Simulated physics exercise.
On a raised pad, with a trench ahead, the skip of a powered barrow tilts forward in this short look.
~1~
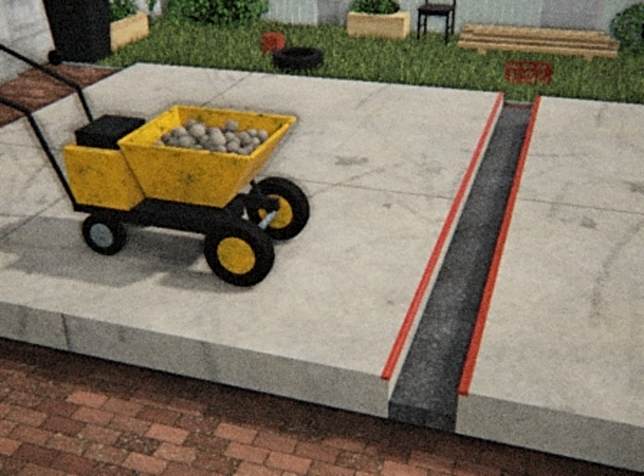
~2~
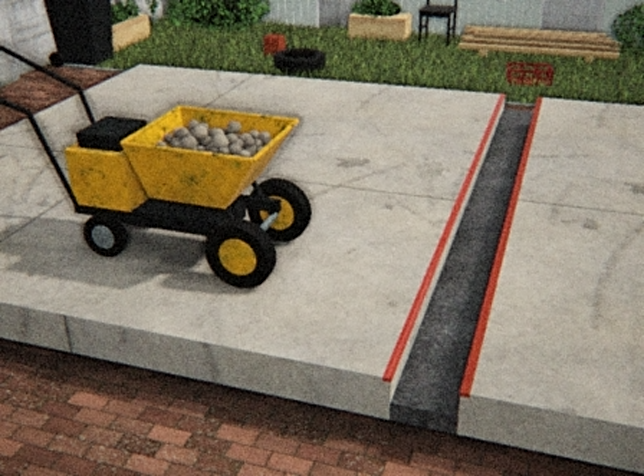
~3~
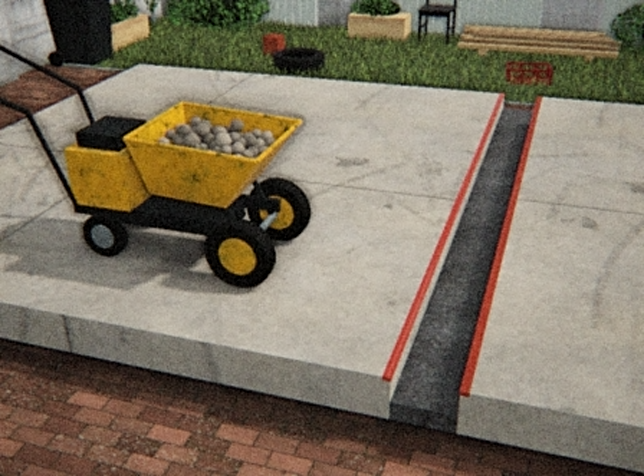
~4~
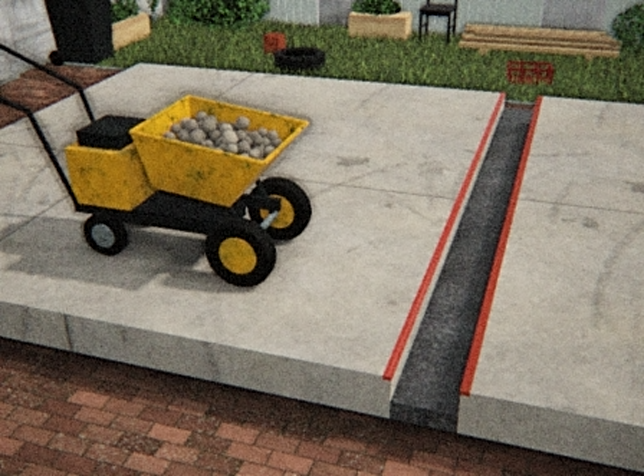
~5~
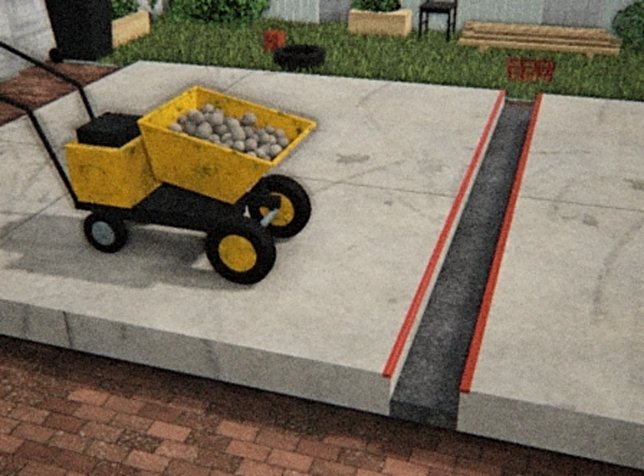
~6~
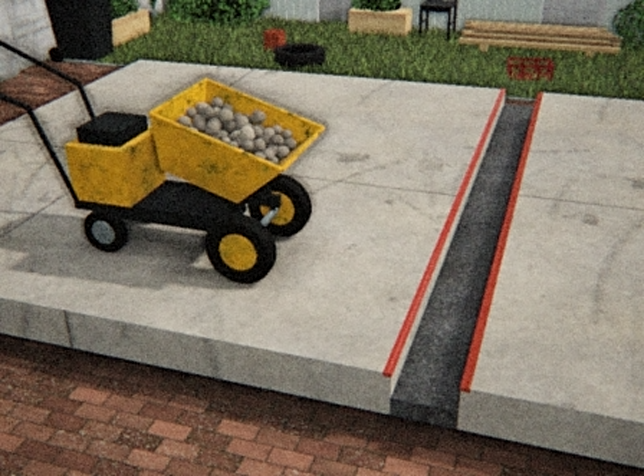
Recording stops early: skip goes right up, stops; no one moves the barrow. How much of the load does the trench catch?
Under half.
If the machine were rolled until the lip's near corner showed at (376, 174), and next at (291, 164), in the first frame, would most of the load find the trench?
At the first place the smaller part, at the second over half.
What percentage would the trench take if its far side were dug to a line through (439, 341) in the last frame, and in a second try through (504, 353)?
The first case gives around 20 percent, and the second around 30 percent.
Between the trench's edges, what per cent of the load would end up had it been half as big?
20 per cent or thereabouts.
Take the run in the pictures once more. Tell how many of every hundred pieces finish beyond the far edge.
Result: Close to 0 %.
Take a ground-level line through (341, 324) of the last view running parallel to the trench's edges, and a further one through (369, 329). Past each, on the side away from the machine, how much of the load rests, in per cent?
In order: 80 percent, then 50 percent.
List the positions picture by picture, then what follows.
The first frame shows lip of the skip at (250, 159), level; top of the load at (216, 138), river pebbles; first edge of the trench at (401, 338); far edge at (474, 351), the trench over half as wide as the skip, and about half as deep as wide.
The second frame shows lip of the skip at (253, 161), level; top of the load at (219, 139).
The third frame shows lip of the skip at (256, 162), tipped barely; top of the load at (210, 140).
The fourth frame shows lip of the skip at (264, 164), tipped a little; top of the load at (215, 137).
The fifth frame shows lip of the skip at (272, 165), tipped a little; top of the load at (206, 129).
The sixth frame shows lip of the skip at (282, 170), tipped clearly; top of the load at (215, 124); first edge of the trench at (403, 335); far edge at (476, 348).
Soon, skip tipped steeply; all in the skip.
A while on, skip tipped right over; most in the skip; about a quarter short of the trench; a stray few in or heaped over the trench; a stray few falling.
Towards the end, skip tipped right over; about a quarter in the skip; about two thirds short of the trench; about a quarter in or heaped over the trench.
Finally, skip tipped right over; a small part in the skip; about two thirds short of the trench; about a quarter in or heaped over the trench; none beyond it.
